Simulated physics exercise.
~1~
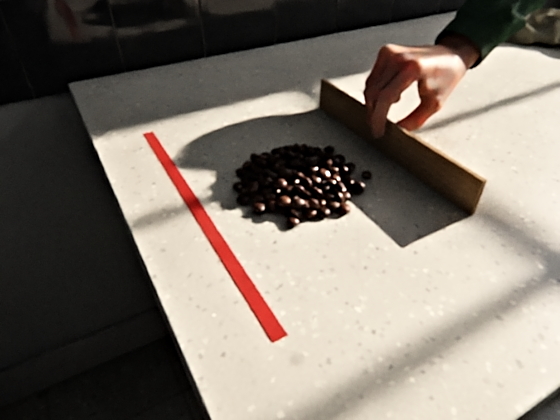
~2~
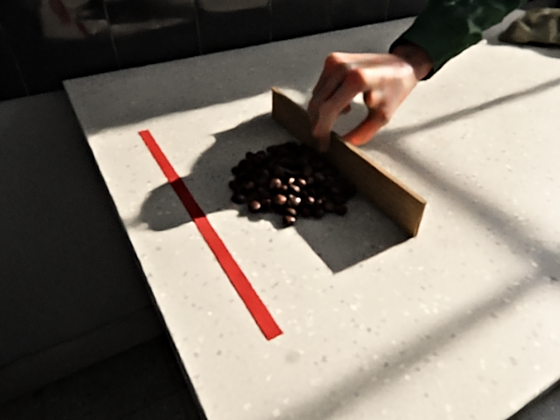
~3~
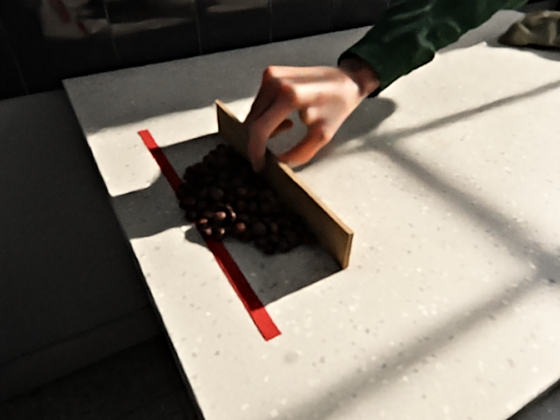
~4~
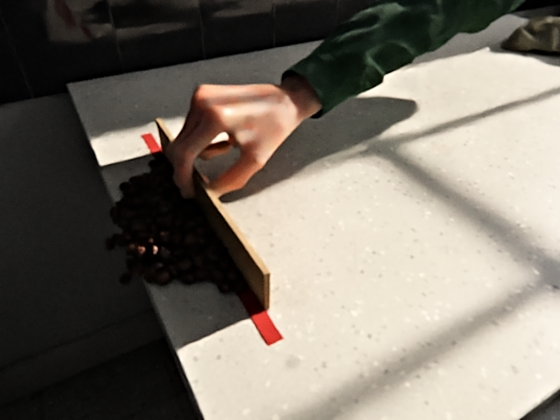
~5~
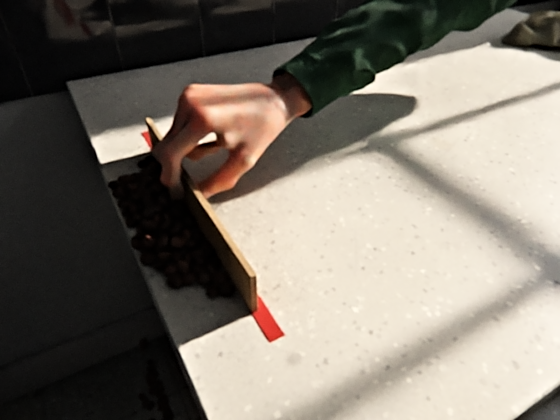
A hand in a green sleeve pushed a pile of dark, shiny beans leftward across a pale speckled table with an upright strip of card, stopping at the red tape, and some of the beans spilled over the edge while most stayed on top.
